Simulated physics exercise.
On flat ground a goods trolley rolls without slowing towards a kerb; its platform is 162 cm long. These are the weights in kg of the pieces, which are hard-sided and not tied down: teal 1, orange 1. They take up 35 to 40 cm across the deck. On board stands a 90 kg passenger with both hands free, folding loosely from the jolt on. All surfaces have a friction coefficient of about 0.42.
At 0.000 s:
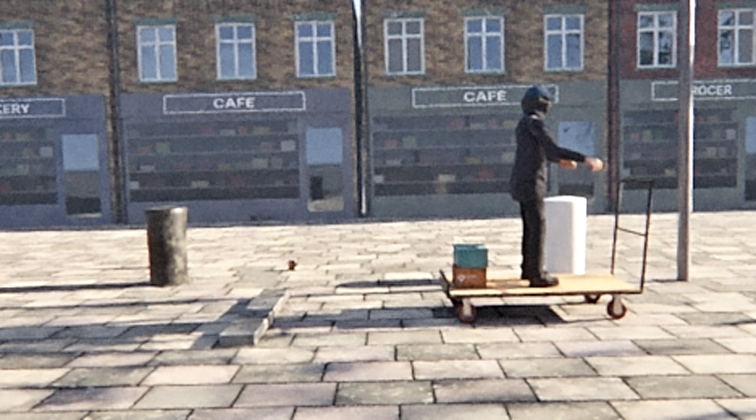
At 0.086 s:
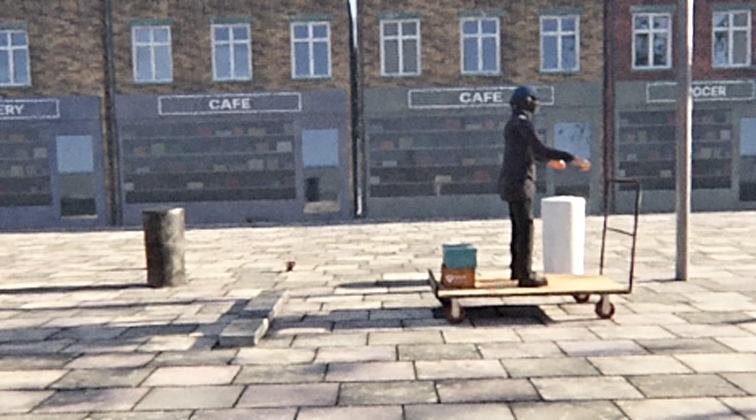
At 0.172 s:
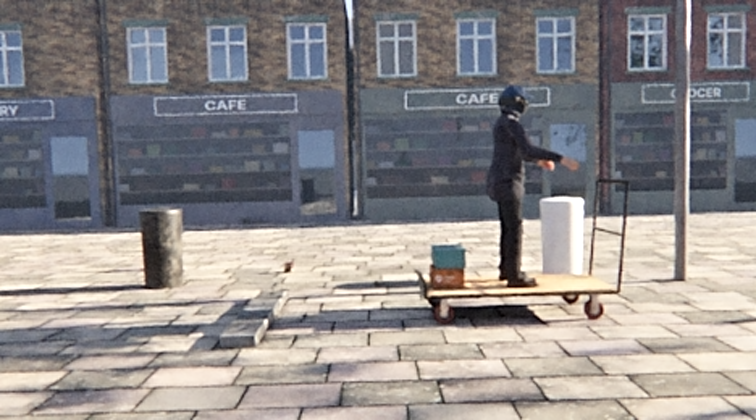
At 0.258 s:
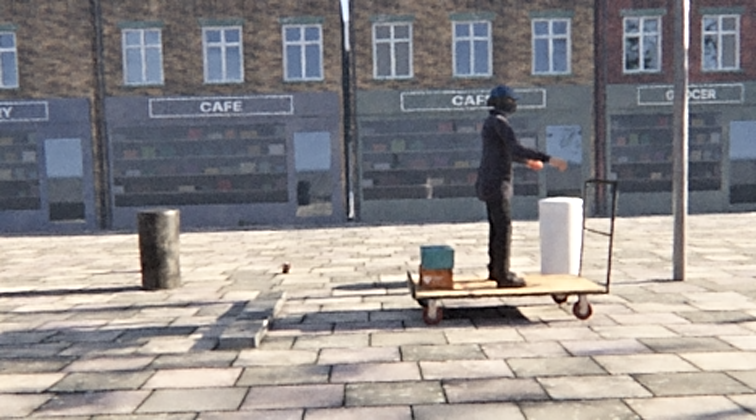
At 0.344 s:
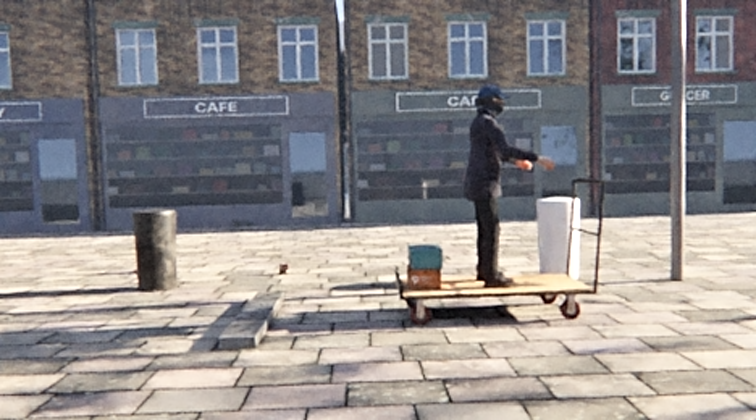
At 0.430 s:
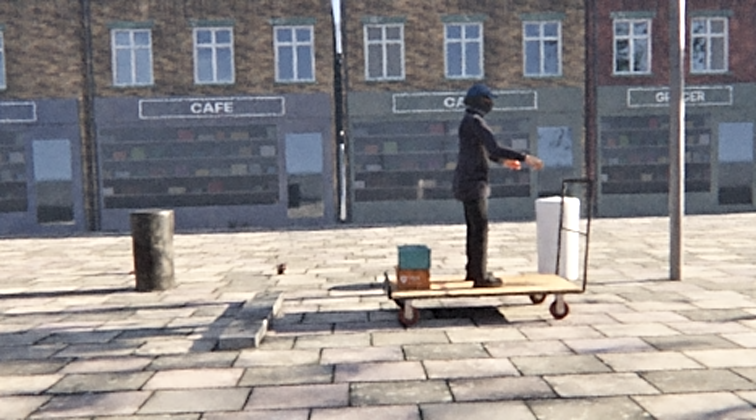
A helmeted figure in dark clothes stands on a flat trolley rolling left across the paving.
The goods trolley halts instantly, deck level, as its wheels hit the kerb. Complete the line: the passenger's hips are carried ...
The passenger's hips are carried over the front rim.
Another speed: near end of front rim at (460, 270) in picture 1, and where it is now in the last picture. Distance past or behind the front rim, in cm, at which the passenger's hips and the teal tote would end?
Hips: 50 cm past; teal: 80 cm past.
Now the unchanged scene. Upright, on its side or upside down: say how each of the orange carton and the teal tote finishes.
At rest: Orange upright, teal upside down.
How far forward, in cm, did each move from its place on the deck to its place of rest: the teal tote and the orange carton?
Roughly teal 150 cm, orange 0 cm.
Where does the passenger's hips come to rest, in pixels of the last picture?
Roughly pixel (210, 309).
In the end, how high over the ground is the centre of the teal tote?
Near 10 cm.
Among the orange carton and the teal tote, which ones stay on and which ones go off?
End result - orange: Stays; teal: Goes over.
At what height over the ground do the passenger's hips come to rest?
The hips come to rest around 15 centimetres up.
The wheels strike at 1.35 s.
After 1.90 s the passenger's hips are 5 cm past the rim, near (254, 239) in the last picture's view.
After 2.35 s the passenger's hips are 18 cm past the rim, near (241, 286) in the last picture's view.
When all is still (5.4 s), past the rim, teal tote and the passenger's hips; behind it, orange carton.
